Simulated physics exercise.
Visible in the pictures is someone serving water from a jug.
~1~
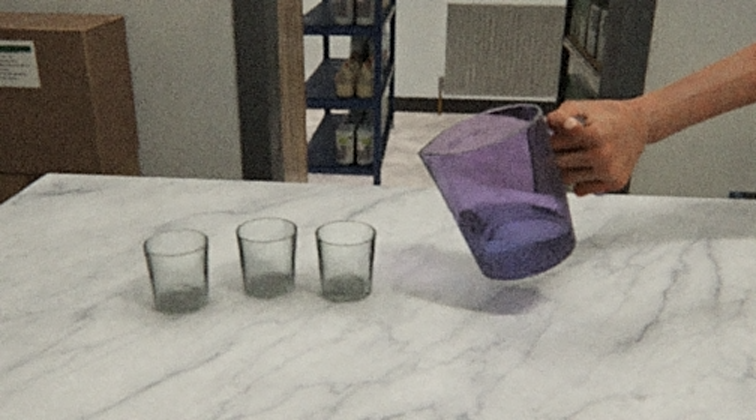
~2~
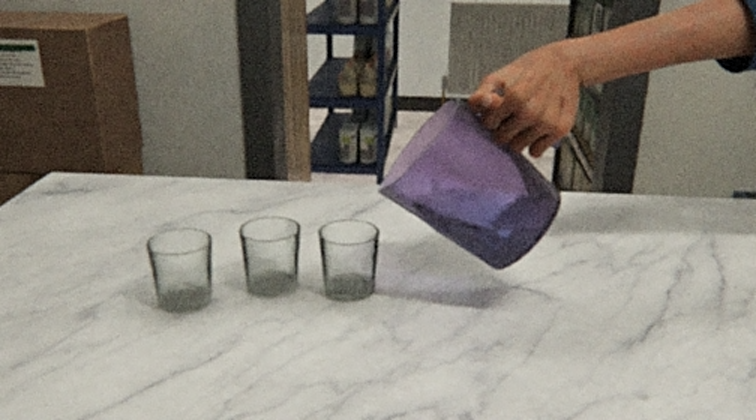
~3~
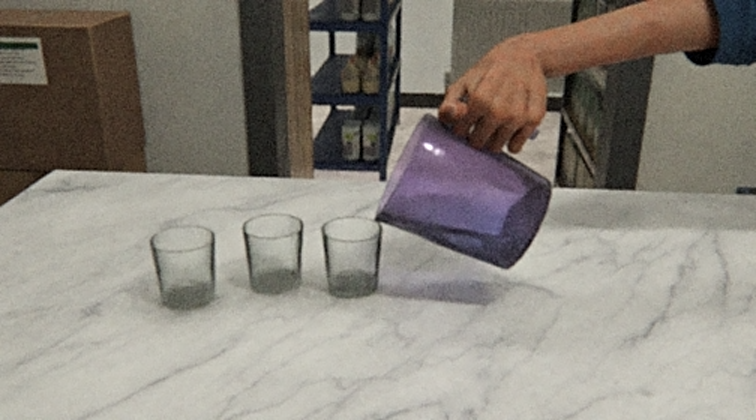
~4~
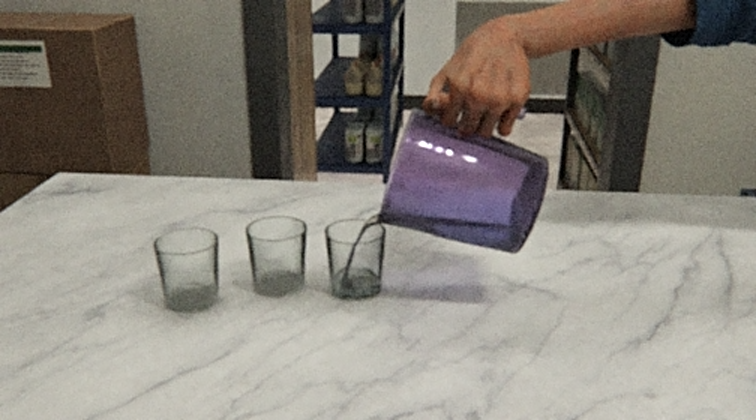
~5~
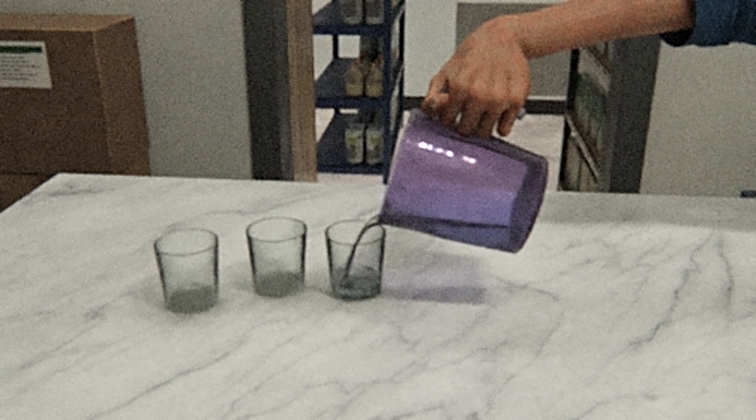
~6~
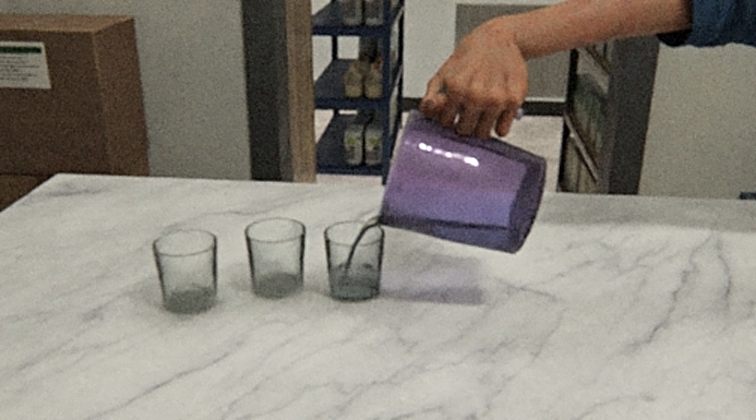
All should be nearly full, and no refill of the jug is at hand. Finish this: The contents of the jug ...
The contents of the jug do not cover them all.
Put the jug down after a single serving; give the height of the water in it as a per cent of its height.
Roughly 15 per cent.
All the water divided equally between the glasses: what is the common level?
Each would come to roughly 65 per cent of its height.
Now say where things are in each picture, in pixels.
In the first picture, a hand has the jug; jug (505, 191) tipped 20° with all of its load; three glasses, the last at (179, 270).
In the second picture, the jug is tipped; jug (472, 186) tipped 50° with all of its load; the first is empty.
In the third picture, the jug is tipped; jug (461, 193) tipped 65° with all of its load; three glasses, the last at (186, 266).
In the fourth picture, the stream is running; jug (460, 184) tipped 75° with nearly all of its load; the first is nearly empty.
In the fifth picture, the stream is running; jug (459, 184) tipped 75° with nearly all of its load; three glasses, the last at (189, 270).
In the sixth picture, the stream is running; jug (458, 185) tipped 75° with nearly all of its load; the first is about a quarter full.
Shortly, the first is about half full.
Then, the first is done and the jug has about half of its load.
At the finish, the jug is empty with two filled and the next at only drops of a serving.
